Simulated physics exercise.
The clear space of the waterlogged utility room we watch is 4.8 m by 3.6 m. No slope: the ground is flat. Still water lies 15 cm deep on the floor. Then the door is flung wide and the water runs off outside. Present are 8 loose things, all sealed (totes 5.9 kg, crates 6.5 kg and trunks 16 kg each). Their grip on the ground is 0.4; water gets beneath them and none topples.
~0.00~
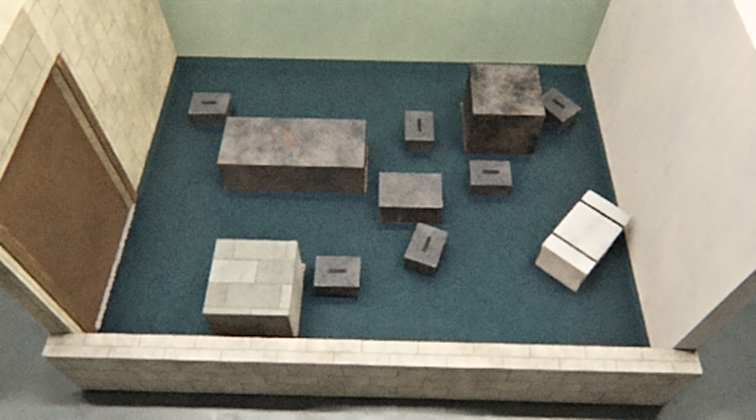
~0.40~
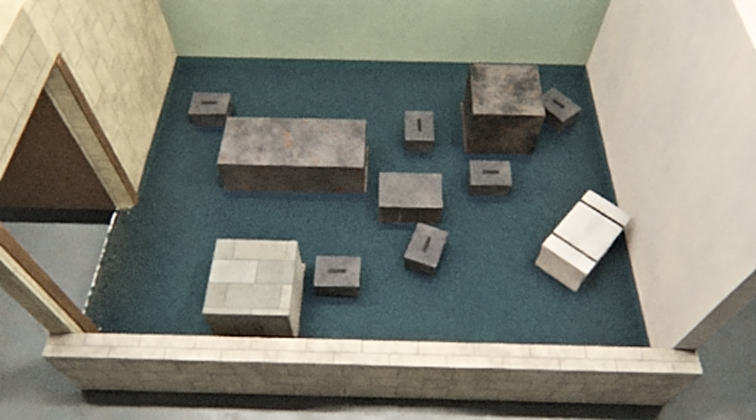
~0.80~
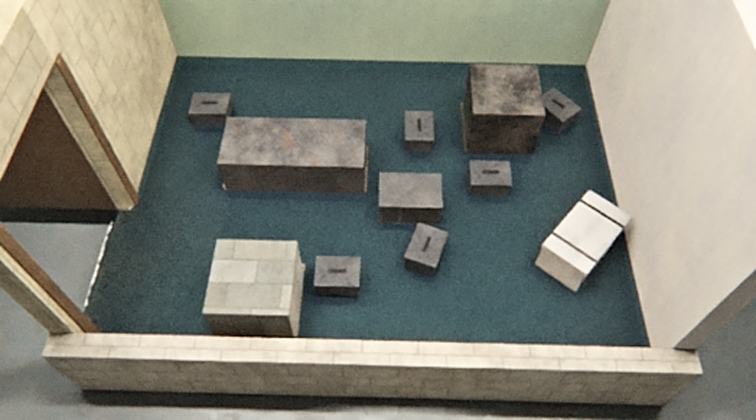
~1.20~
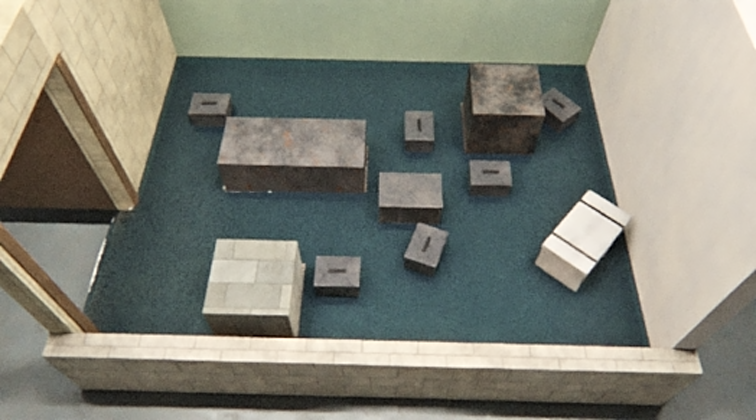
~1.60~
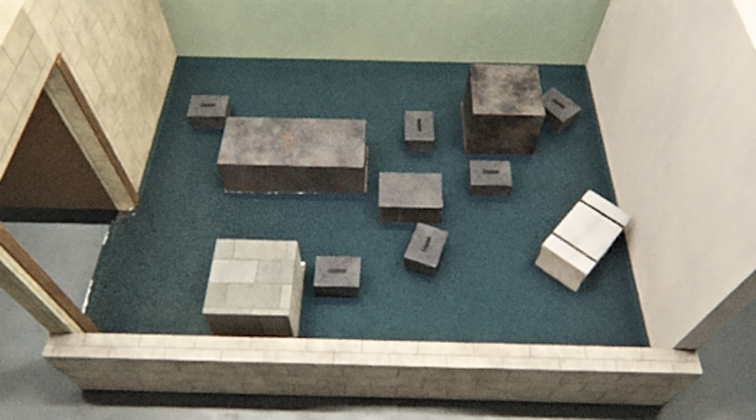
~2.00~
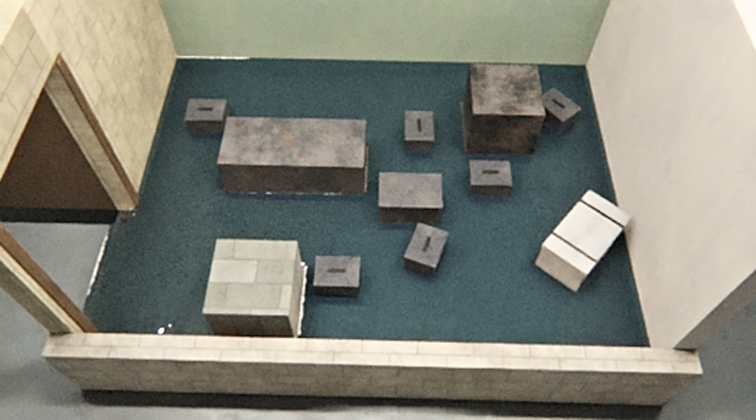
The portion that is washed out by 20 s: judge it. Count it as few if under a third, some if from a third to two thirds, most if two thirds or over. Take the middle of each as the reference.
Some.
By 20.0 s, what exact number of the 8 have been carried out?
I count 5.
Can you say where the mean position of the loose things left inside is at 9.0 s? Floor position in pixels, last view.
At about (384, 200).
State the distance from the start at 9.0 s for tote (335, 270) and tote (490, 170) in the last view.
Respectively: Washed out and 60 cm.
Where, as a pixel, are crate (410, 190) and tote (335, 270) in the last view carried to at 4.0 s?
About (381, 199) for the first and (320, 247) for the second.
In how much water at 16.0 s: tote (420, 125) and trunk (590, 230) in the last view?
Close to 9 and 9 centimetres.
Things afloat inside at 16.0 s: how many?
Tally: 4 of them.
After 4.0 s 0 of 8 are out; 8 afloat.
After 9.0 s 2 of 8 are out; 6 afloat.
After 16.0 s 4 of 8 are out; 4 afloat.
After 20.0 s 5 of 8 are out; 3 afloat.
